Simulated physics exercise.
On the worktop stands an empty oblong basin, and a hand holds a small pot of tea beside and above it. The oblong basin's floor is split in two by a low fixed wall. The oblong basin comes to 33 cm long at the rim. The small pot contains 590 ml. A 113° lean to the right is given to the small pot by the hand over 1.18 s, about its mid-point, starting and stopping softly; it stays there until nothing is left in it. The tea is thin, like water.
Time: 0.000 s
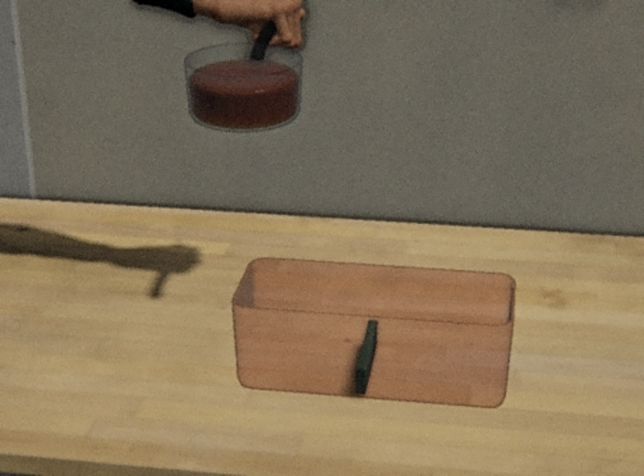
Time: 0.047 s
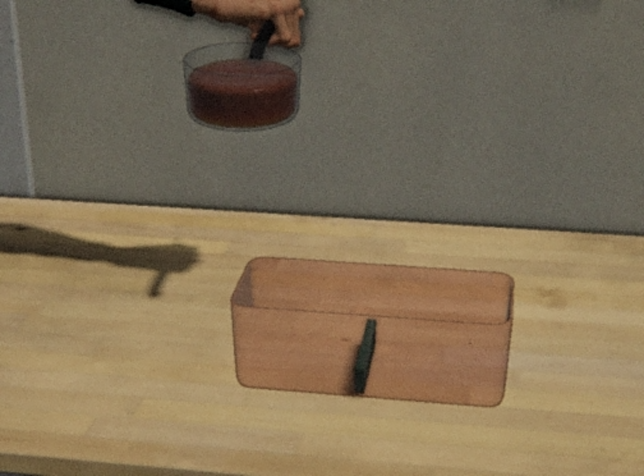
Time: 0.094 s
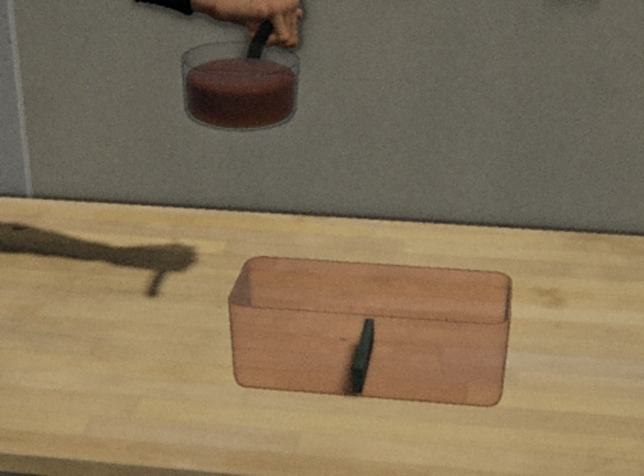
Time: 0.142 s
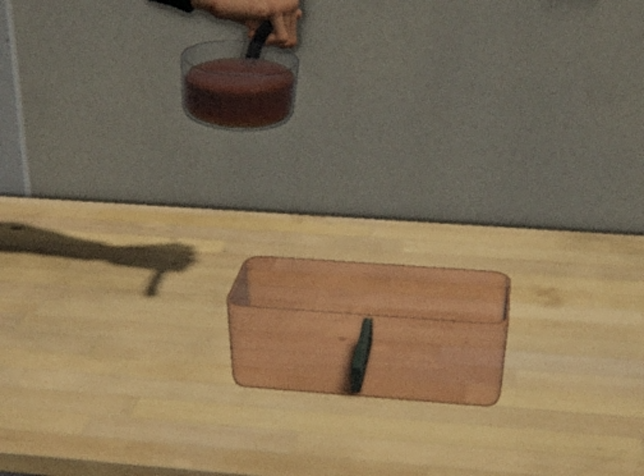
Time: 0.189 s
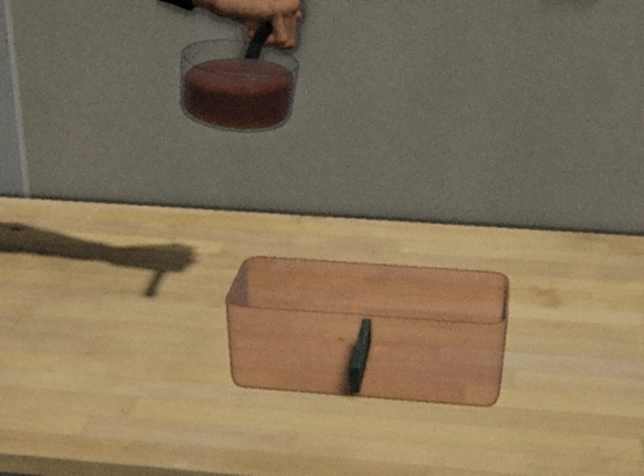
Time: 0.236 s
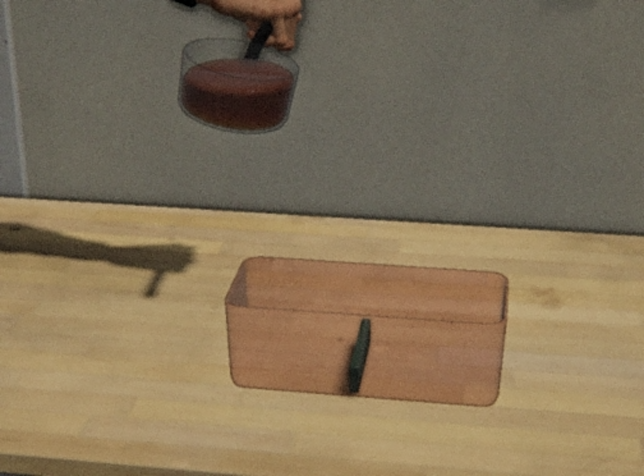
A hand held a small clear pot of reddish-brown tea above and to the left of an empty oblong basin on a wooden worktop, then gently began leaning the pot slightly to the right.
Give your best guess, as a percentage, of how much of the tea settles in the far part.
I would say 55 per cent of it settles there.
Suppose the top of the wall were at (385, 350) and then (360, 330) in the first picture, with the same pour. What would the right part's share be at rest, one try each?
Some 35 in a hundred, then some 60 in a hundred.
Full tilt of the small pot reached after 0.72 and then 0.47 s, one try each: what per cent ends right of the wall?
Try 1: Approx. 40 %; try 2: Approx. 25 %.
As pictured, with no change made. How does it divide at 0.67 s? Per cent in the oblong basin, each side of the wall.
About 4 % left, 0 % right.
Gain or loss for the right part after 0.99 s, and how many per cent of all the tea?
Net gain of about 2.
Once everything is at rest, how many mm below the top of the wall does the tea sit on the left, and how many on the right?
24 mm left, 22 mm right.
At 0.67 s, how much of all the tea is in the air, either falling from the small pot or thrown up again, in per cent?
Near 40 per cent at that time.
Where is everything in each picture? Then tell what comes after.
It leans 0°; its right rim is at (300, 64); the tea meets the walls at (192, 72) and (299, 77); the oblong basin's rim runs from (242, 282) to (514, 301); the wall's top is at (367, 345), in the first frame.
It leans 0°; its right rim is at (299, 63); the tea meets the walls at (190, 71) and (298, 76), in the second frame.
It leans 2°; its right rim is at (297, 64); the tea meets the walls at (189, 70) and (295, 76), in the third frame.
It leans 4°; its right rim is at (297, 66); the tea meets the walls at (187, 70) and (294, 76), in the fourth frame.
It leans 7°; its right rim is at (297, 70); the tea meets the walls at (186, 70) and (294, 77), in the fifth frame.
It leans 11°; its right rim is at (297, 74); the tea meets the walls at (186, 70) and (295, 77), in the sixth frame.
After 0.67 s the tilt is 68° and 55 per cent is still to pour, 4 is left of the wall and 0 right of it.
After 0.99 s the tilt is 106° and 7 per cent is still to pour, 21 is left of the wall and 53 right of it.
After 1.32 s the tilt is 113° and 0 per cent is still to pour, 43 is left of the wall and 54 right of it.
After 1.68 s the tilt is 113° and 0 per cent is still to pour, 43 is left of the wall and 55 right of it.
In the end 43 per cent lies left of the wall, 55 right of it and 2 outside.
